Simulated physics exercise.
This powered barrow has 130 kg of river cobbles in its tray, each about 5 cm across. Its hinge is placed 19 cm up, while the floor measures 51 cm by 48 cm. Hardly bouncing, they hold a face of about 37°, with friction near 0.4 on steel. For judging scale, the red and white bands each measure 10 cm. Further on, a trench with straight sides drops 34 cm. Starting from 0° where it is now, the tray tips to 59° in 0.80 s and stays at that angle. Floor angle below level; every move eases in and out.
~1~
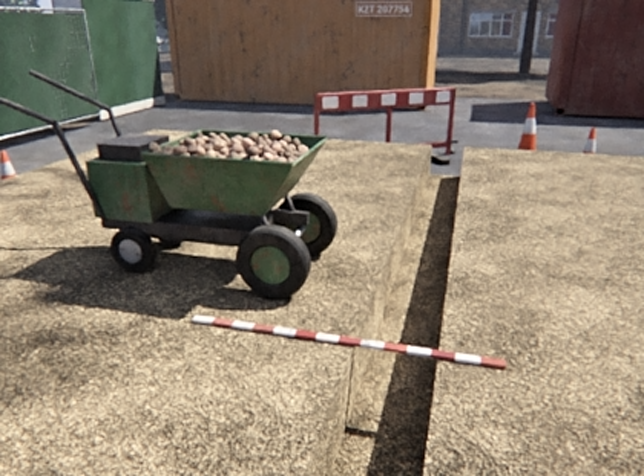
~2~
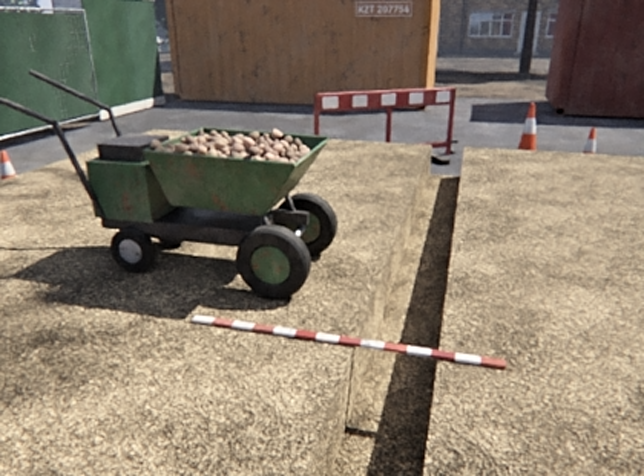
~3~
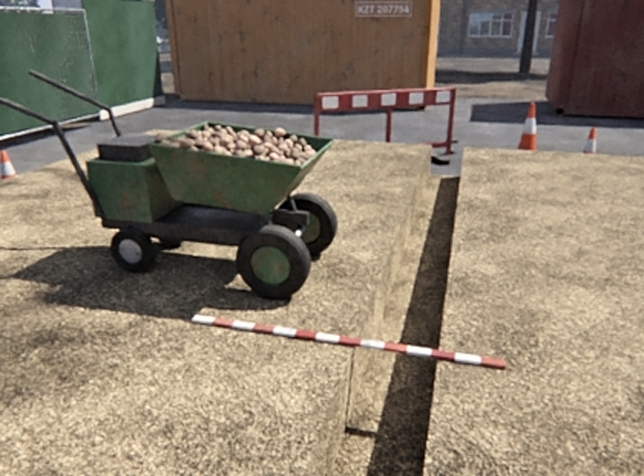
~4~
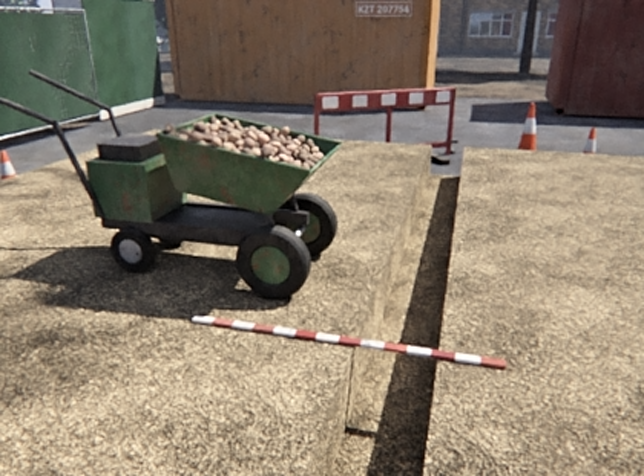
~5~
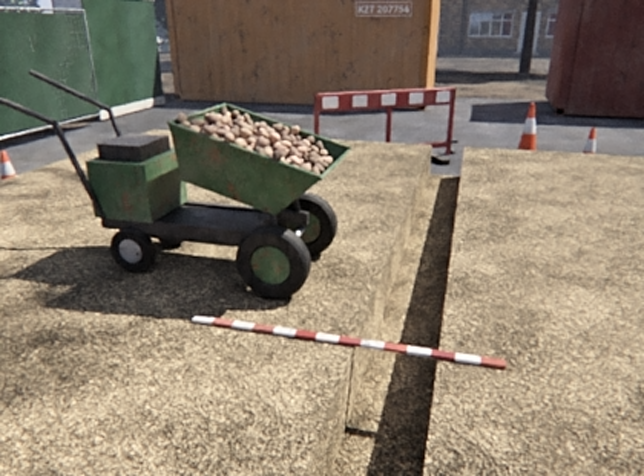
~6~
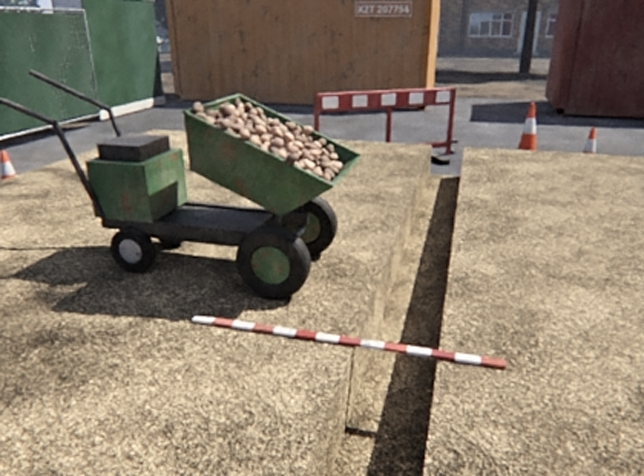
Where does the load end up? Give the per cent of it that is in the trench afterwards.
Some 47 per cent of it.
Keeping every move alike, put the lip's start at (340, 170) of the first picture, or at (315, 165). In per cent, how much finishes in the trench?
About 20 per cent from the first spot, about 30 from the second.
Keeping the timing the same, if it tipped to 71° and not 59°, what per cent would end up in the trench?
It would be close to 75 percent.
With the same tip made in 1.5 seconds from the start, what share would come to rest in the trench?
Something close to 55 per cent.
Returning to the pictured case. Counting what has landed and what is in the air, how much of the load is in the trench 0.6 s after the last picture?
Something like 15 in a hundred.
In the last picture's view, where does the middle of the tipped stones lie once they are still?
The middle should be near (421, 334).
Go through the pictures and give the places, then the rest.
The first frame shows lip at (292, 165), floor tilted 0°, highest stones at (248, 142).
In the second frame, the tray is at 1°, its lip at (295, 165); the top of the load is at (231, 139).
The third frame shows lip at (301, 168), floor tilted 5°, highest stones at (213, 135).
In the fourth frame, the tray is at 10°, its lip at (310, 172); the top of the load is at (214, 127).
In the fifth frame, the tray is at 16°, its lip at (321, 178); the top of the load is at (220, 118).
The sixth frame shows lip at (333, 186), floor tilted 23°, highest stones at (234, 109).
Then, 0.3 s after the last picture the floor is at 50°, 100 % in the tray; the foremost stones are at (362, 208).
Then, 0.6 s after the last picture the floor is at 59°, 87 % in the tray, 13 % in the trench; the foremost stones are at (430, 307).
Then, 0.9 s after the last picture the floor is at 59°, 54 % in the tray, 32 % in the trench, 14 % past the trench; the foremost stones are at (535, 303).
Then, 2.9 s after the last picture the floor is at 59°, 39 % in the tray, 47 % in the trench, 14 % past the trench; the foremost stones are past the picture's edge.
